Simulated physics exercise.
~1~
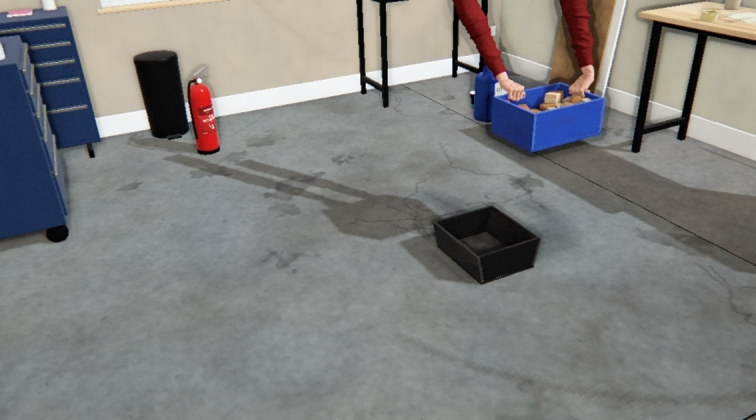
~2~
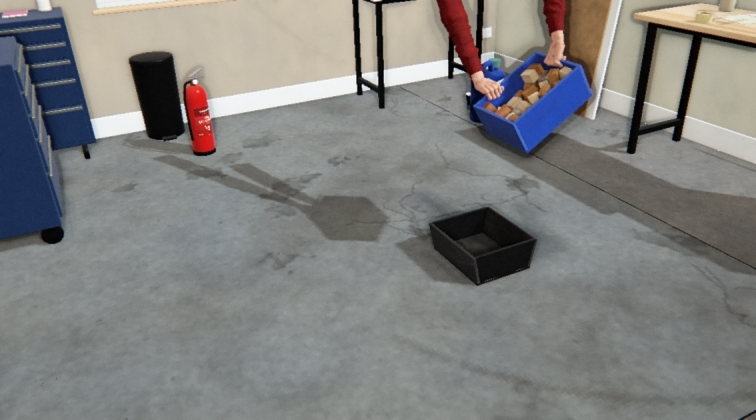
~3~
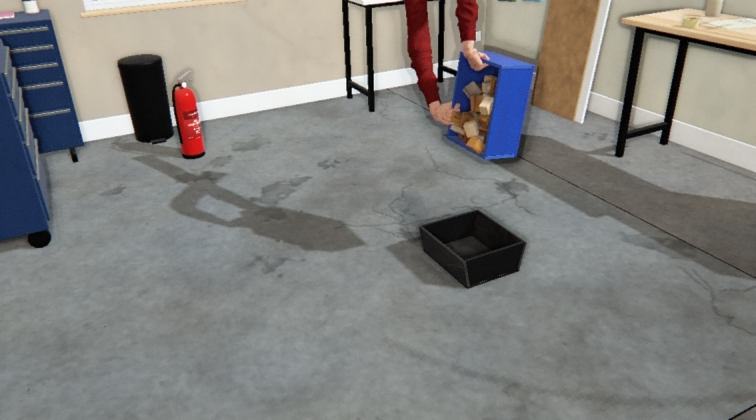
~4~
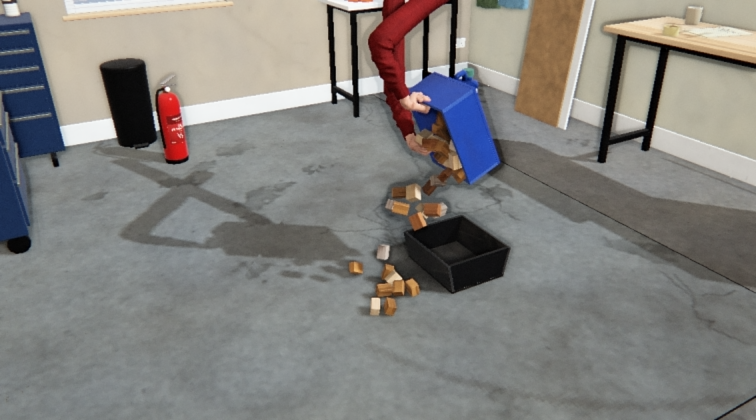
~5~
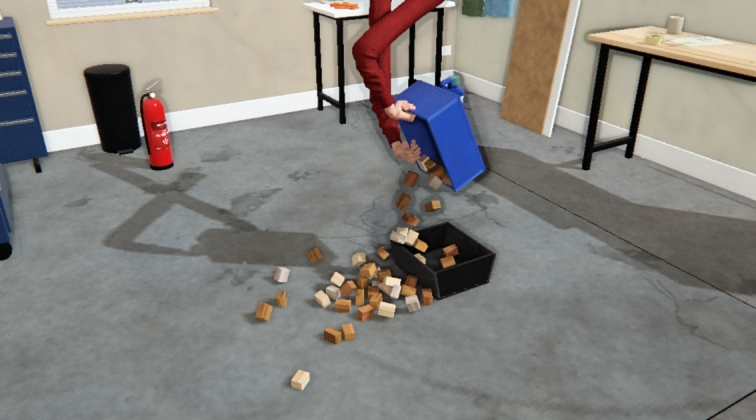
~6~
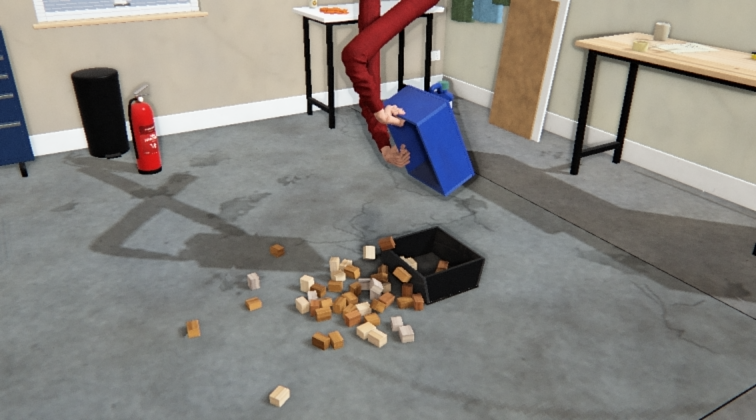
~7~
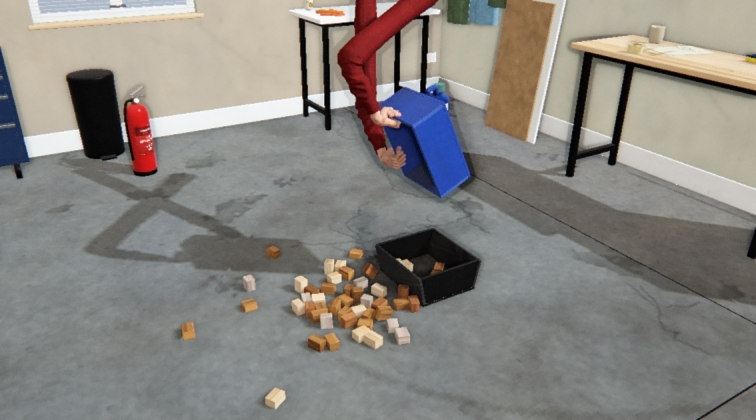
In a workshop, a pair of red-sleeved arms tipped a blue box of wooden blocks toward a black basket on the concrete floor, and the blocks tumbled out, most scattering across the floor to the left while only a few landed inside.
